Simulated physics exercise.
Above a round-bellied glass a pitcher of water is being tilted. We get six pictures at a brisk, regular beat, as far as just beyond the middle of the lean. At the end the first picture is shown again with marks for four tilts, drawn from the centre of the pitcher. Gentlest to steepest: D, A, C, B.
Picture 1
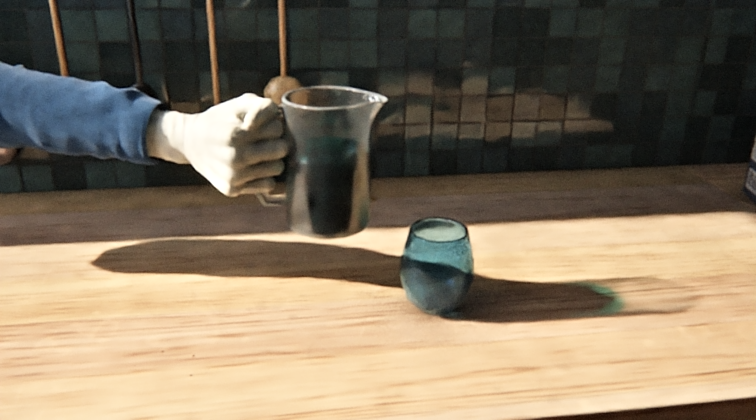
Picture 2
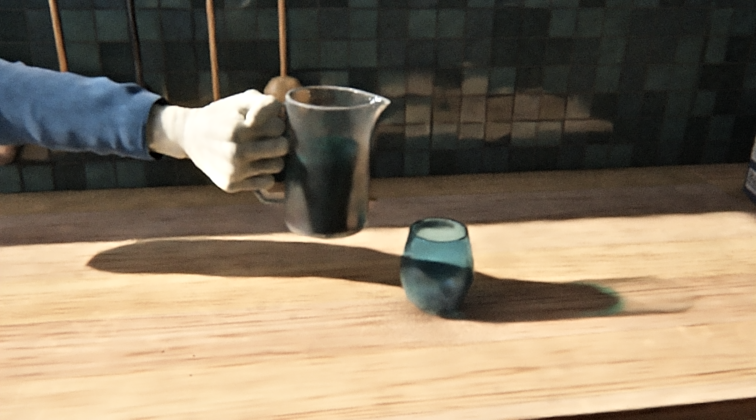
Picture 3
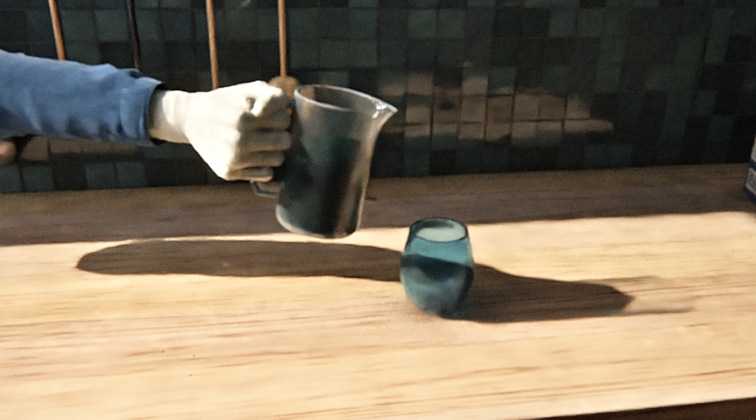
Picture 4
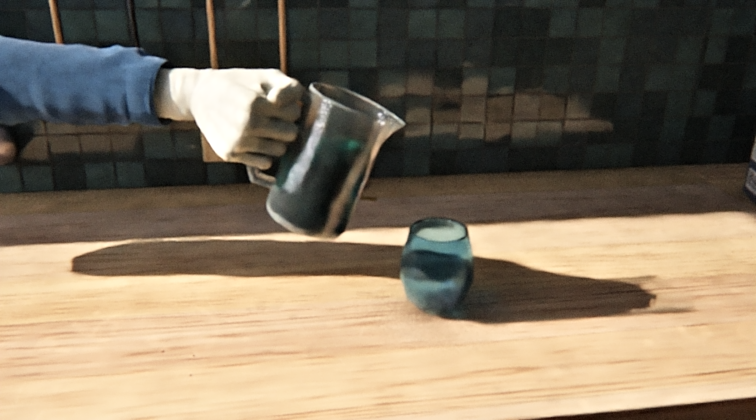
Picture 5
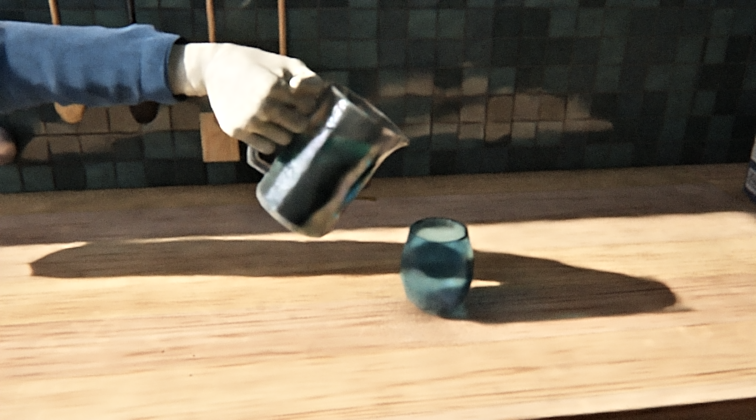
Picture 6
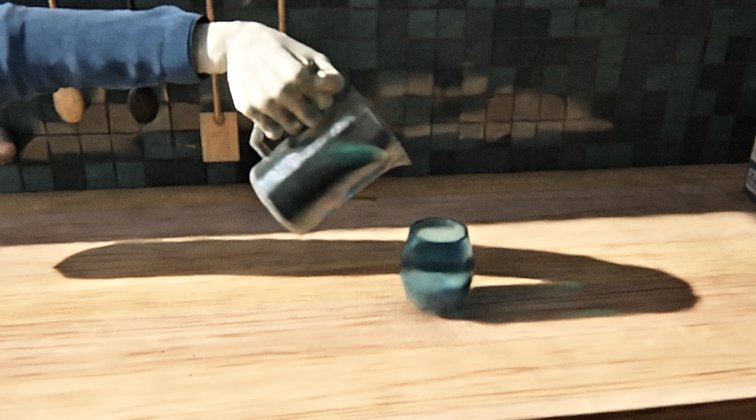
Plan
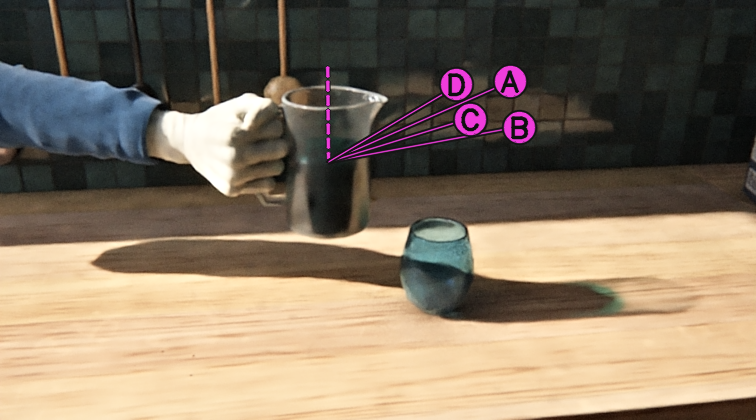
On a sunlit wooden counter by dark green tiles, a pale-gloved hand in a blue sleeve held a glass pitcher and steadily tilted it rightward above a small round-bellied teal glass, pouring nothing out.
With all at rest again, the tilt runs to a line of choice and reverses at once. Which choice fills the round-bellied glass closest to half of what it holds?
Go for C.
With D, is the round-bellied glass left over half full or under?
Under.
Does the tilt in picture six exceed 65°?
No.
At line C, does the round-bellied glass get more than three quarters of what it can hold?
No, it does not.
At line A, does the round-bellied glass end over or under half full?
Under.
In magenta, A at (494, 88); B at (502, 129); C at (453, 123); D at (442, 94).
With A, the round-bellied glass ends with about 32 % of what it can hold.
With B, the round-bellied glass ends with about 66 % of what it can hold; 6 % of the water is spilt.
With C, the round-bellied glass ends with about 53 % of what it can hold.
With D, the round-bellied glass ends with about 16 % of what it can hold.
